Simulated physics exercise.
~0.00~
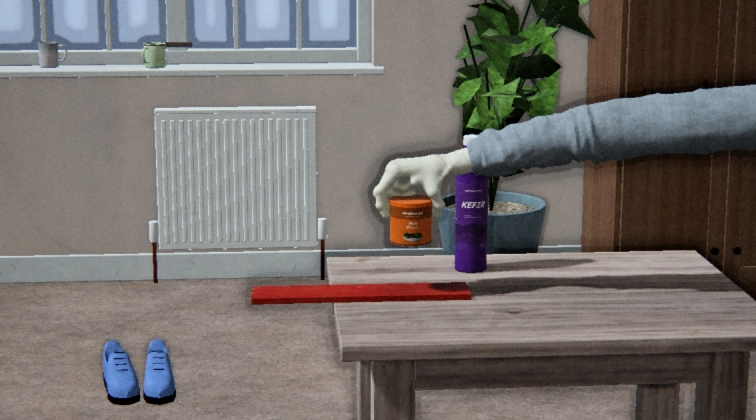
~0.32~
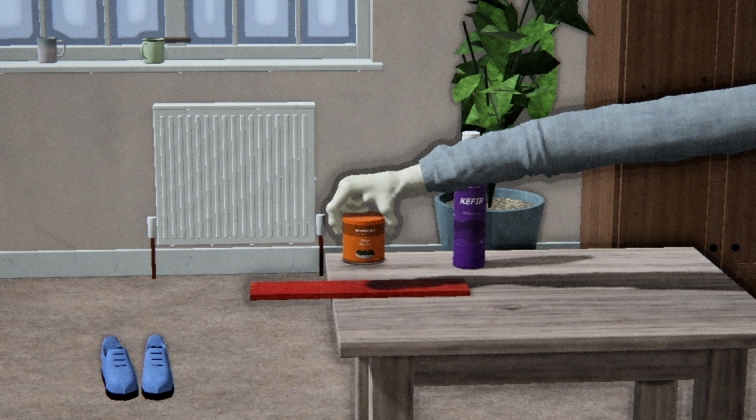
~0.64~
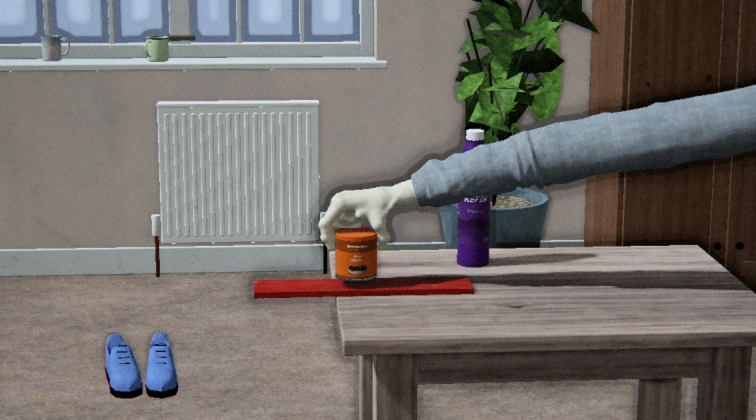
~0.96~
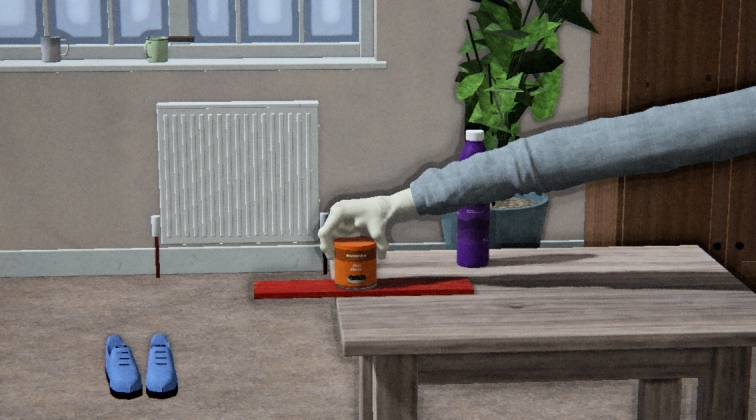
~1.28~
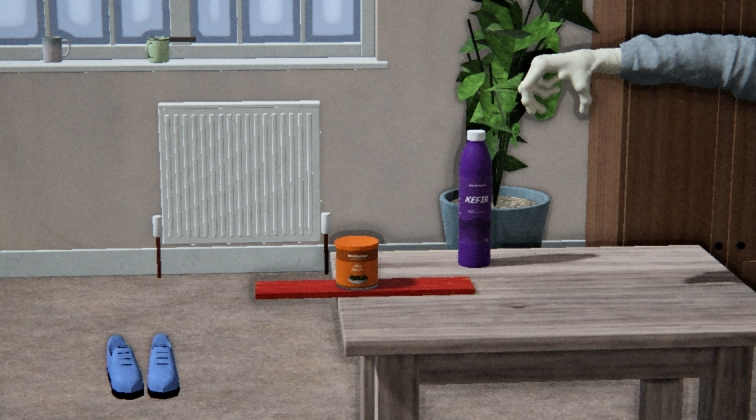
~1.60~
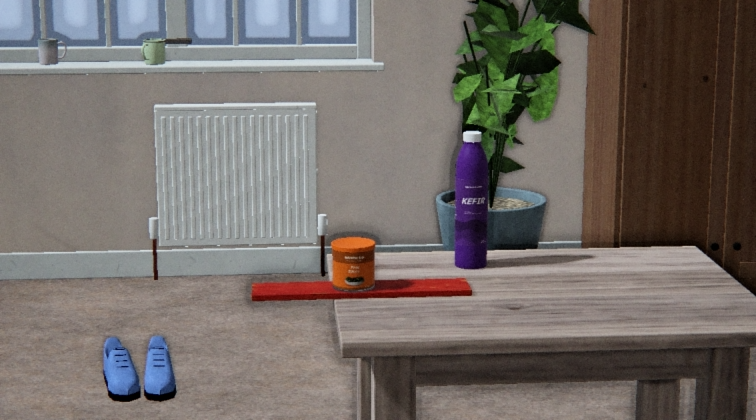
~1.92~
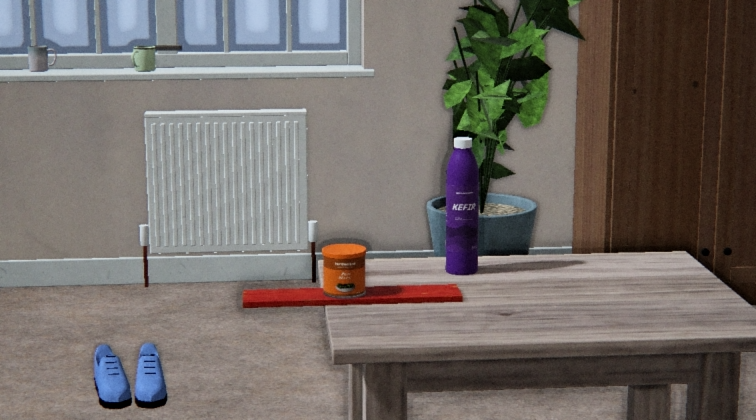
The footage shows a hand lowering an orange tin leftward and down onto a red board jutting past the left edge of a wooden table, near a purple bottle. The hand lets go and withdraws to the right, and the board stays balanced with the tin resting on it.
